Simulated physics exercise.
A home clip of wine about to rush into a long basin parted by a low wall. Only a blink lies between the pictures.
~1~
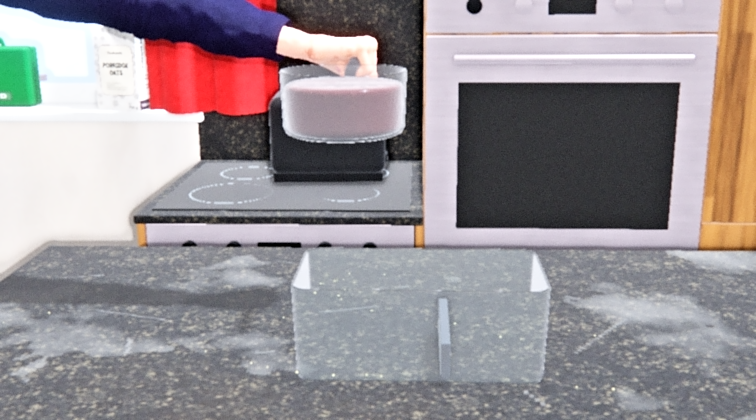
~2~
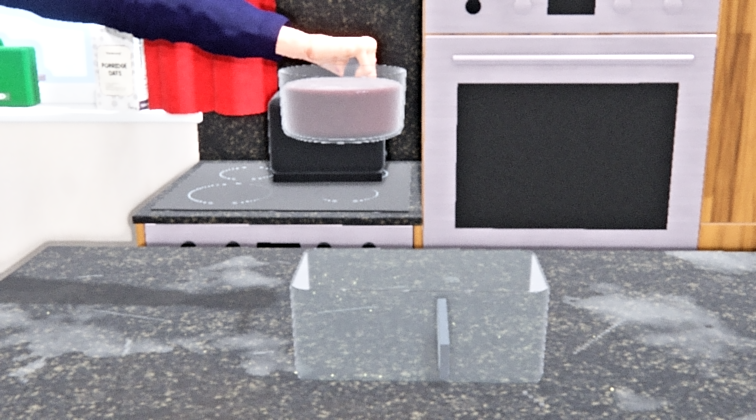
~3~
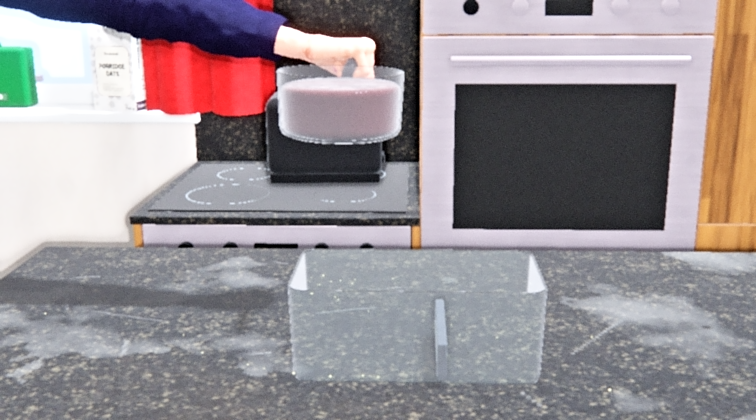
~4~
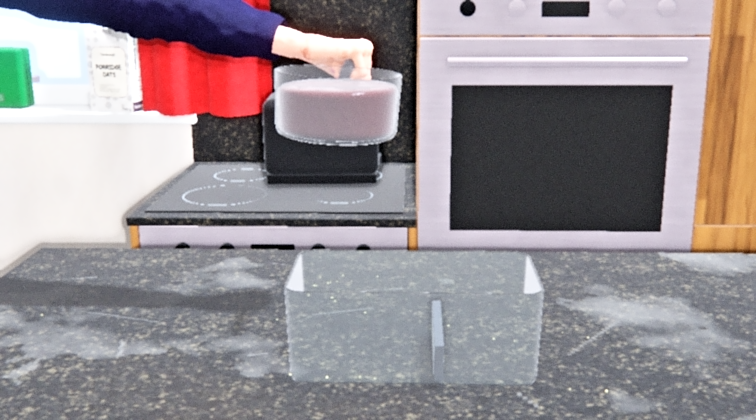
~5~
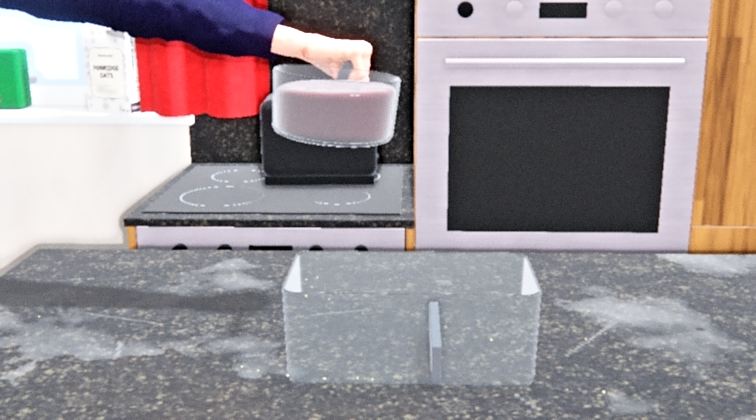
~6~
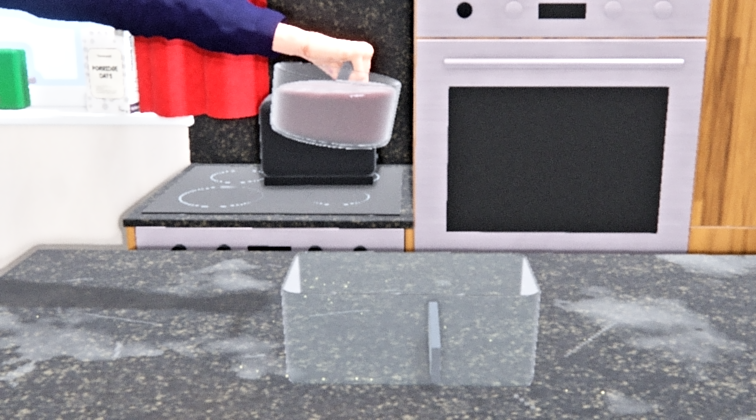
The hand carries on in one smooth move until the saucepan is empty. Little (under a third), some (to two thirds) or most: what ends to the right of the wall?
The share right of the wall is above two thirds.
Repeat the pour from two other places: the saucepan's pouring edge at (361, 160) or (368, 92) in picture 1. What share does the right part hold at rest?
About 0 and 40 per cent.
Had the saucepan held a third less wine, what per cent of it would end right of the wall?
Near 70 %.
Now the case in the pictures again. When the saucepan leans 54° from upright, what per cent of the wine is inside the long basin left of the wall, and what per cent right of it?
Near 0 on the left, 5 on the right.
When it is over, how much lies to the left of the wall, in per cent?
About 20 per cent.
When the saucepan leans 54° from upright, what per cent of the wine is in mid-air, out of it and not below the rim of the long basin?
About 25 per cent.
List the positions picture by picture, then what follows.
In the first picture, it leans 0°; its right rim is at (405, 72); the wine meets the walls at (285, 84) and (403, 84); the long basin's rim runs from (300, 269) to (542, 271); the wall's top is at (444, 321).
In the second picture, it leans 0°; its right rim is at (404, 73); the wine meets the walls at (284, 84) and (402, 84).
In the third picture, it leans 1°; its right rim is at (403, 75); the wine meets the walls at (282, 84) and (400, 85).
In the fourth picture, it leans 3°; its right rim is at (400, 78); the wine meets the walls at (280, 85) and (398, 87).
In the fifth picture, it leans 6°; its right rim is at (399, 81); the wine meets the walls at (278, 87) and (396, 88).
In the sixth picture, it leans 9°; its right rim is at (399, 86); the wine meets the walls at (277, 87) and (396, 89).
A moment on, the saucepan is tipped part way and 68 per cent is still to pour, 1 is left of the wall and 4 right of it.
Next, the saucepan is tipped on its side and 18 per cent is still to pour, 3 is left of the wall and 61 right of it.
Then the saucepan is tipped on its side and 3 per cent is still to pour, 16 is left of the wall and 77 right of it.
Later the saucepan is tipped on its side and 0 per cent is still to pour, 21 is left of the wall and 77 right of it.
At rest 22 per cent lies left of the wall, 77 right of it and 1 outside.
